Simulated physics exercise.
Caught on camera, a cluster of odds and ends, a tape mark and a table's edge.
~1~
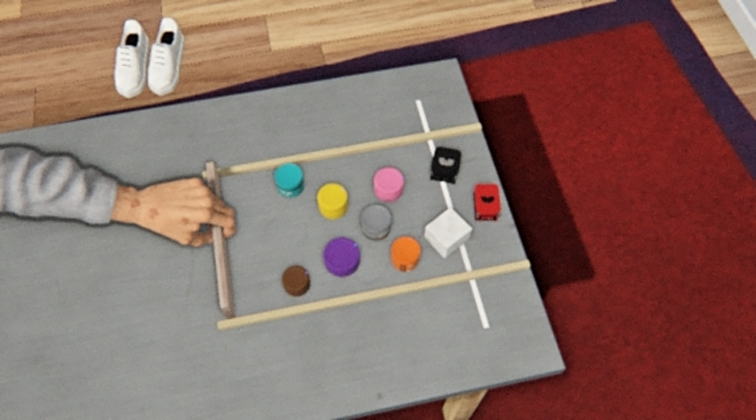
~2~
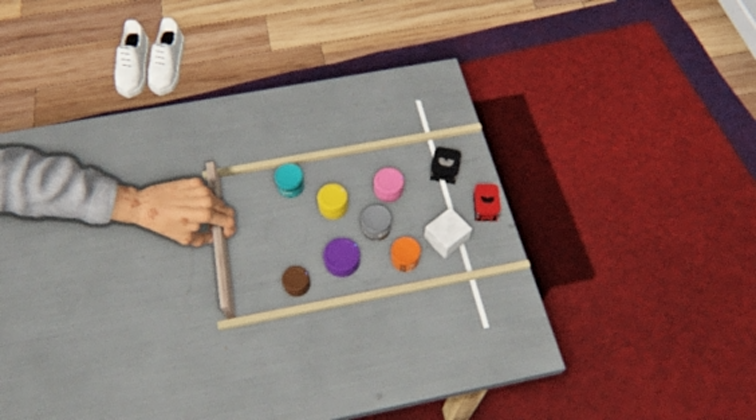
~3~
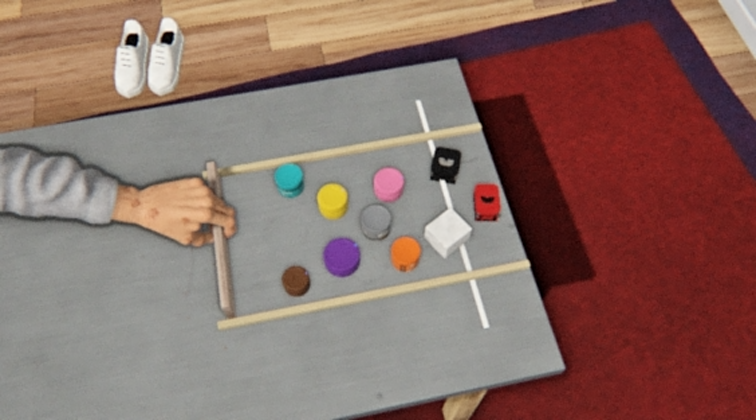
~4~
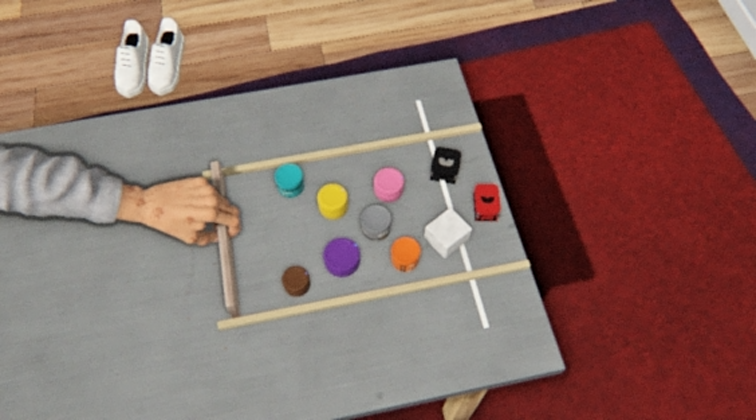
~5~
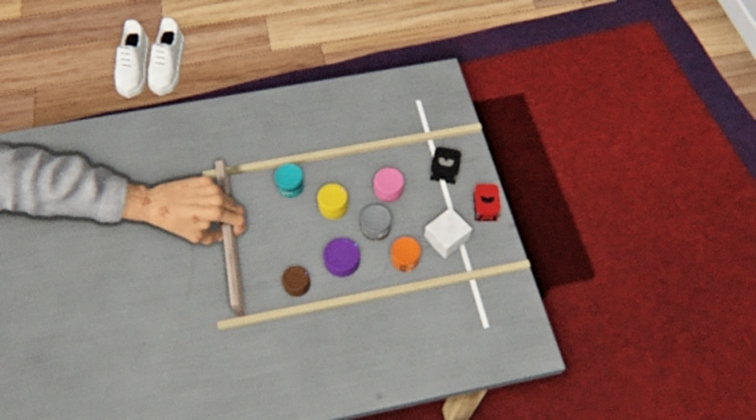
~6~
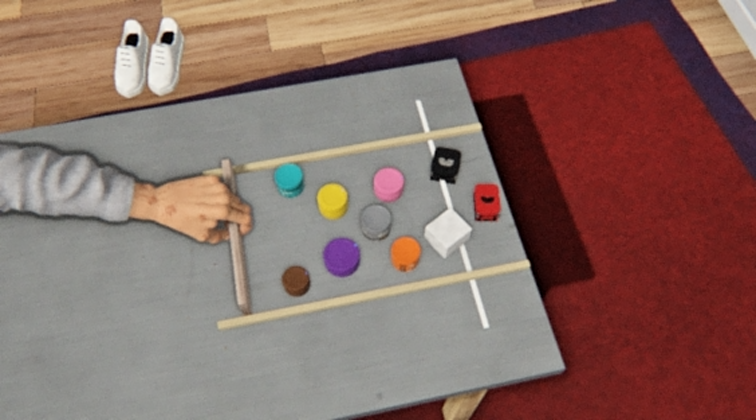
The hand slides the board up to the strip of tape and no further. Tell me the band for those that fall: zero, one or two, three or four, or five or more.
The number that fall off is one or two.
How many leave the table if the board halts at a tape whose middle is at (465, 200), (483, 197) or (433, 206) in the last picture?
In that order 3, 5 and 0.
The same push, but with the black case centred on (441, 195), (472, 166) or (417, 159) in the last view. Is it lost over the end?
The black case stays on; comes down; stays on.
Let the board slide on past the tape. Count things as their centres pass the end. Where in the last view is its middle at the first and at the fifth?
First at (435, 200), next at (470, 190).
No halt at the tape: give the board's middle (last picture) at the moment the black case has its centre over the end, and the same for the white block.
Near (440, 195) and (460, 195).
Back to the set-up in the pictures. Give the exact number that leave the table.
It comes to 2.
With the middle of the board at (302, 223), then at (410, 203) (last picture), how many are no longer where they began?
3 and 10.
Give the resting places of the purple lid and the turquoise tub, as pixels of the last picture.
Near (476, 228) and (448, 148).
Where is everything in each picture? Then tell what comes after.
In the first frame, red case (486, 203); black case (446, 166); white block (448, 233); board (220, 238); tape (449, 203).
In the second frame, black case (445, 166); brown lid (297, 281).
In the third frame, white block (448, 233); purple lid (342, 257).
In the fourth frame, red case (486, 203); board (225, 237).
In the fifth frame, black case (445, 166); orange tub (406, 255).
In the sixth frame, red case (486, 203); black case (445, 166); white block (448, 233); board (236, 235); tape (449, 203).
A little later, none off yet; red case at rest near (486, 203); black case at rest near (445, 166); white block at rest near (448, 233).
When it is over, the number that fall off is one or two; down, black case and red case.
